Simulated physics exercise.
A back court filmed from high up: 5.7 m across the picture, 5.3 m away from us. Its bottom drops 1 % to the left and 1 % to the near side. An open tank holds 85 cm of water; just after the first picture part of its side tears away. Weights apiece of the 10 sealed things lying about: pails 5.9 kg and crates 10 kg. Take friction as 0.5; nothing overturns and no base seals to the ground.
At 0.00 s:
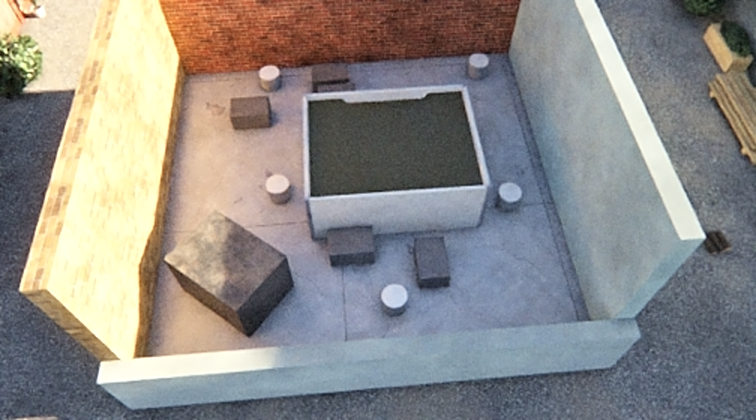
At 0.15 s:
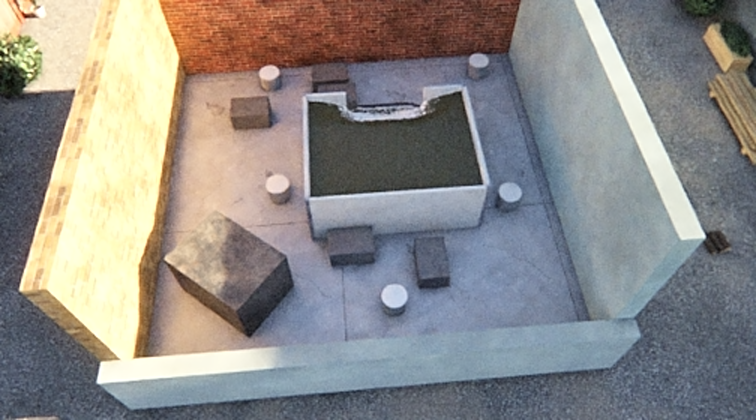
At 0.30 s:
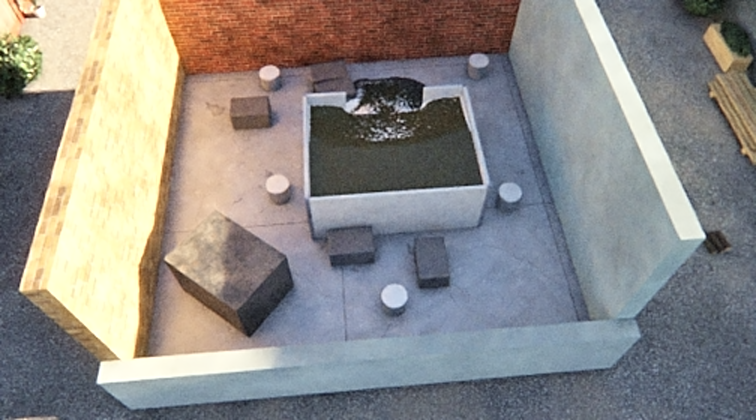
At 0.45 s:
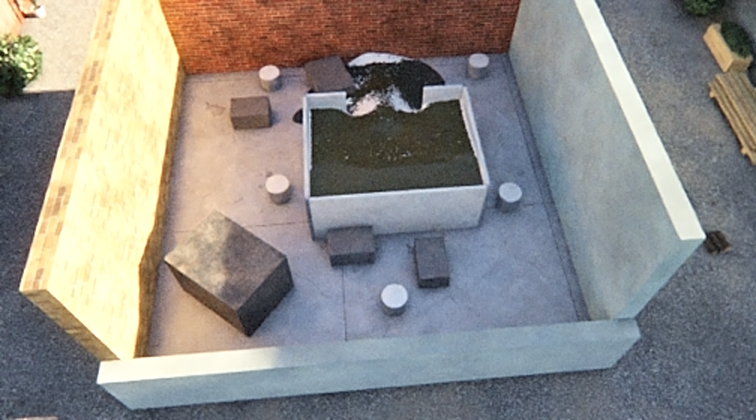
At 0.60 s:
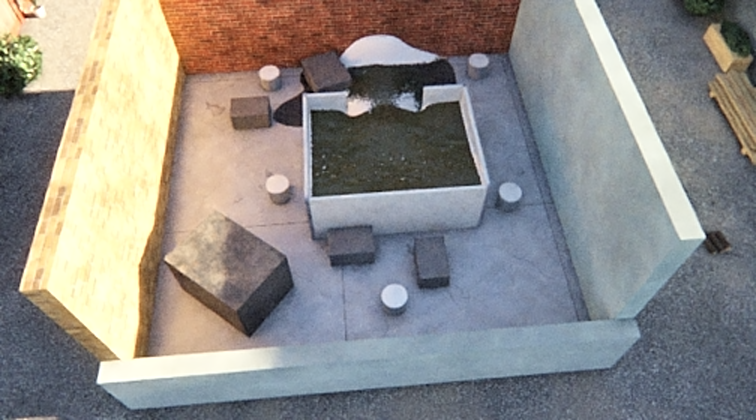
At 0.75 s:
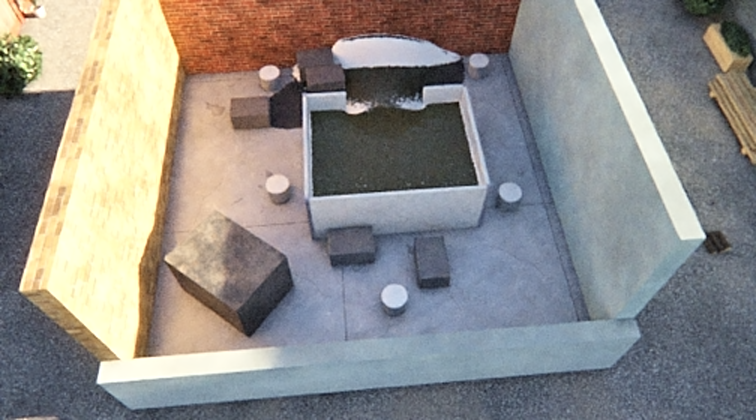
At the start, a pale open tank of dark water stands among crates and pails in a walled court. Its far side breaks open, and water pours through the gap, foaming toward the brick wall and spreading left, while dark crate shapes behind the tank shift slightly and the large block stays still.
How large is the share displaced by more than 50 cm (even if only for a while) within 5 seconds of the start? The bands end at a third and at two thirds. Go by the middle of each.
It is between one and two thirds.
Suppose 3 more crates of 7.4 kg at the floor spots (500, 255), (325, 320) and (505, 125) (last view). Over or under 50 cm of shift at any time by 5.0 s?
In turn: Past it, under, more.
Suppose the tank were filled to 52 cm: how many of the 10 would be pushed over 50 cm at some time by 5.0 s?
Then 6.
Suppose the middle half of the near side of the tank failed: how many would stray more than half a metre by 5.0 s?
In that case 6 of them.
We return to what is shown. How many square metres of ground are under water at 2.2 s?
Roughly 15 m2.
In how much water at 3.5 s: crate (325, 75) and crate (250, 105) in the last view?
Roughly 3 and 5 cm.
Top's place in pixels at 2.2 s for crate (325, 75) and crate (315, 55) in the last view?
Around (270, 123) and (187, 80).
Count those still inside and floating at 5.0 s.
At that moment 6.
After 1.1 s 2 of 10 are over 50 cm from their spots; 1 afloat.
After 2.2 s 5 of 10 are over 50 cm from their spots; 2 afloat.
After 3.5 s 6 of 10 are over 50 cm from their spots; 3 afloat.
After 5.0 s 6 of 10 are over 50 cm from their spots, and 6 have been at some point; 6 afloat.
